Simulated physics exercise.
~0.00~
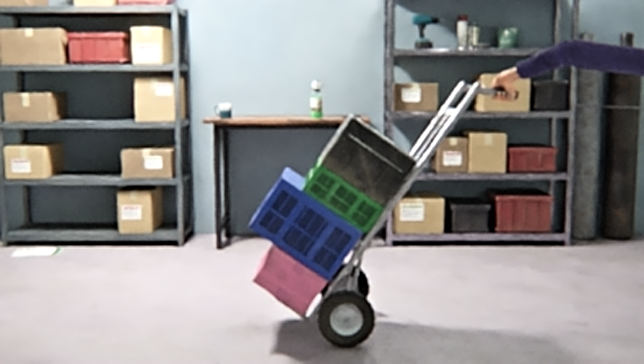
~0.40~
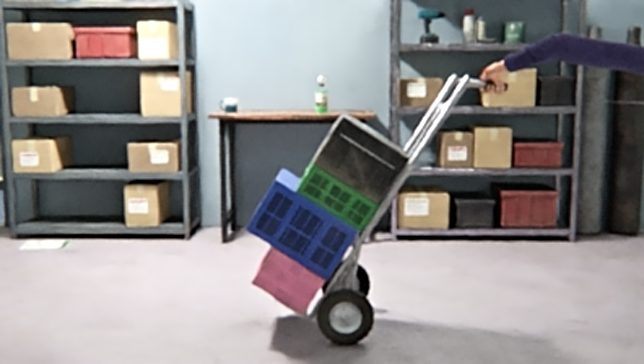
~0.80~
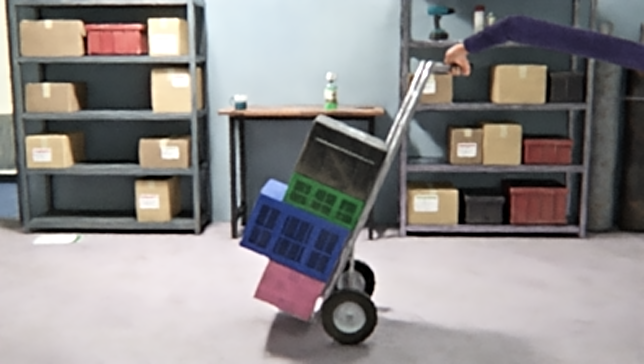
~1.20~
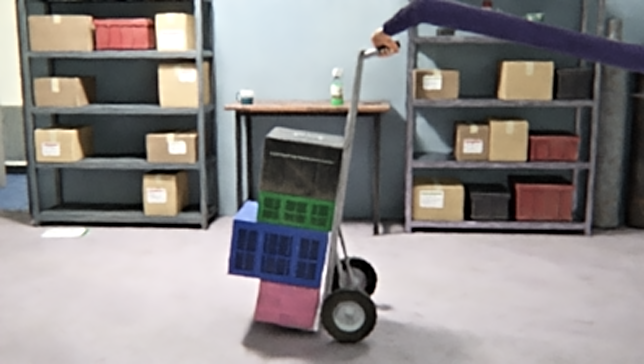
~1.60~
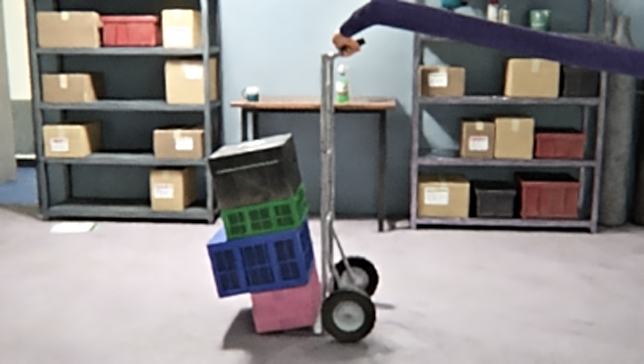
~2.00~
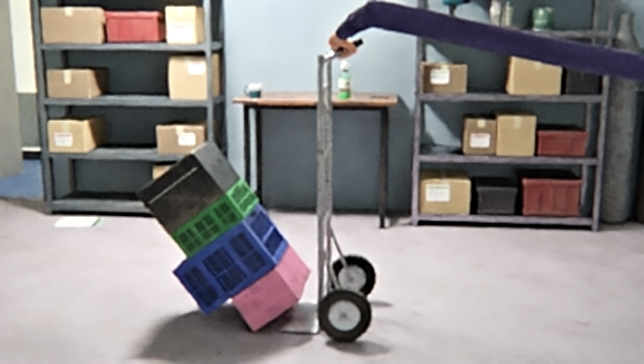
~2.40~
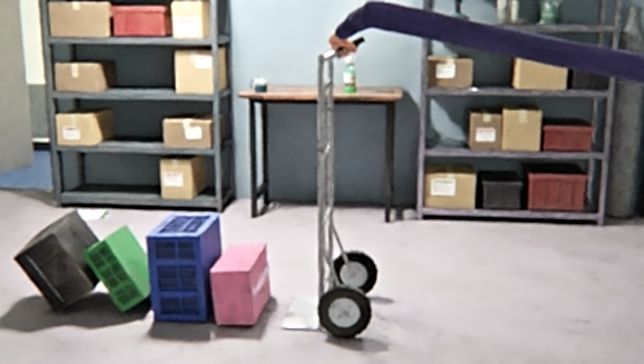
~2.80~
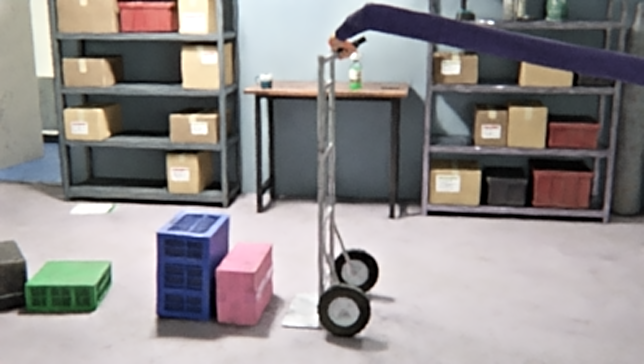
A hand truck stacked with a pink parcel, blue crate, green crate and black toolbox is tipped upright by a hand on its handle, and the load topples off to the left, ending strewn across the floor beside the standing truck.
